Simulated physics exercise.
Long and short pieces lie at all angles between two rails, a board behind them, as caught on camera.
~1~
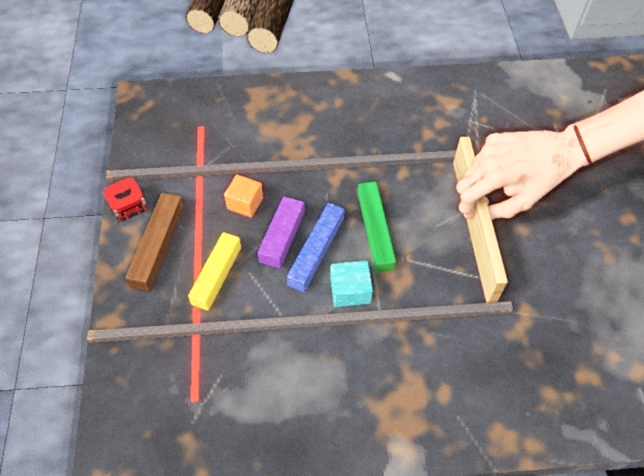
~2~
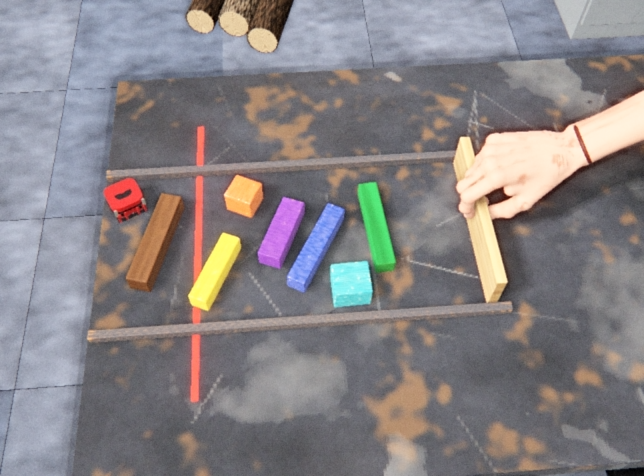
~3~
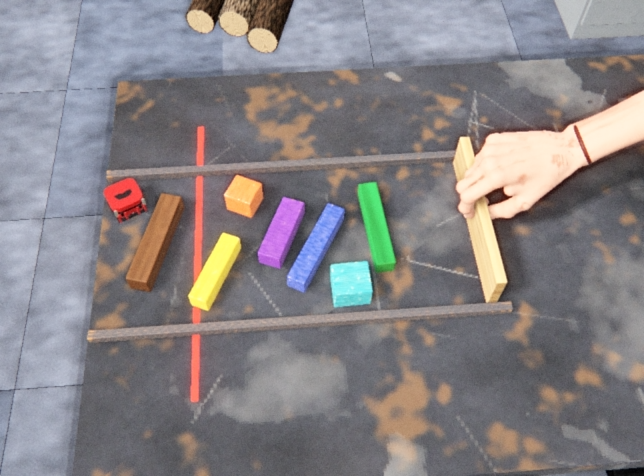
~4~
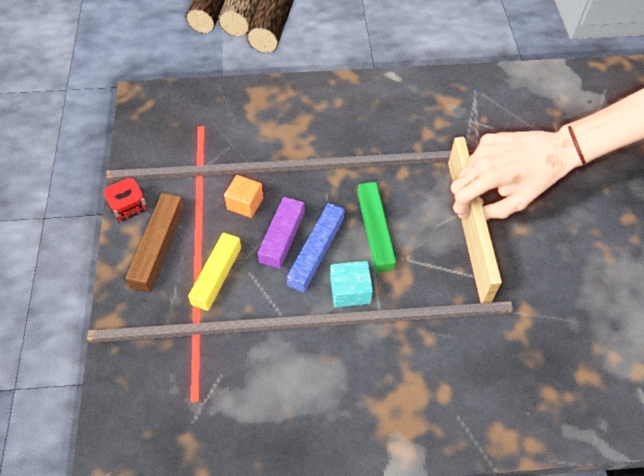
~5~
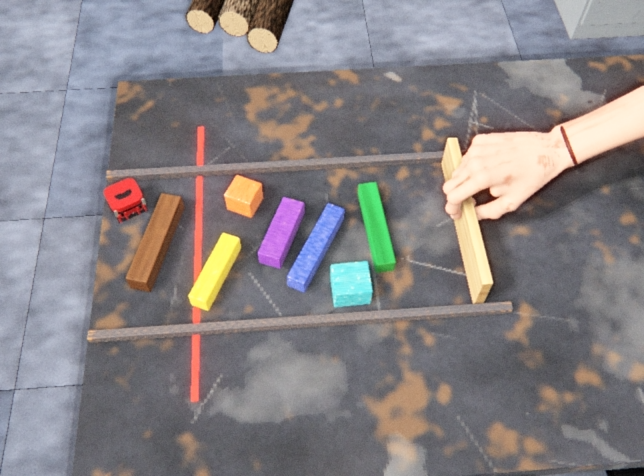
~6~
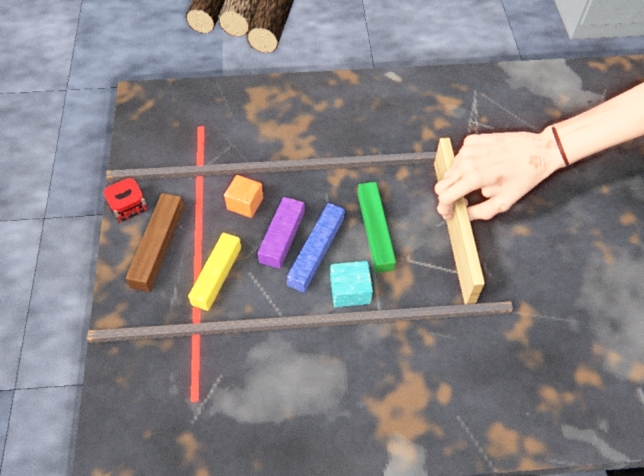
A hand sliding a wooden board slightly left between two rails, while the colourful blocks and red case lie still.
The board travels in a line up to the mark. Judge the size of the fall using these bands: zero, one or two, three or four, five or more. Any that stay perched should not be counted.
Zero come down.
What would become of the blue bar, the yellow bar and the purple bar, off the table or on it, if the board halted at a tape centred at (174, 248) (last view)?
The blue bar is still there. The yellow bar is gone. The purple bar is still there.
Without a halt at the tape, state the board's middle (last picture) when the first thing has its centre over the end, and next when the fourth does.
At (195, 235) for the first, at (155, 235) for the fourth.
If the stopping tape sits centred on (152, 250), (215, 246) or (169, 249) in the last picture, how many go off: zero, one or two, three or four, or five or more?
Taking the three tapes one at a time, the answers are three or four, then none at all, then 3 or 4.
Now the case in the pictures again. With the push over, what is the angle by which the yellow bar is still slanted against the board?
Some 15 degrees.
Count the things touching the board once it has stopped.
Contact count: 2.
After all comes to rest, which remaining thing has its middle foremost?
Closest at the end: The red case.
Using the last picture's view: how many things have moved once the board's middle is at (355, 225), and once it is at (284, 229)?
Answer - first 3, then 6.
Soon after, none off yet; red case at rest near (126, 201); brown stick at rest near (157, 241); yellow bar at rest near (216, 271).
At rest, the number that fall off is zero.
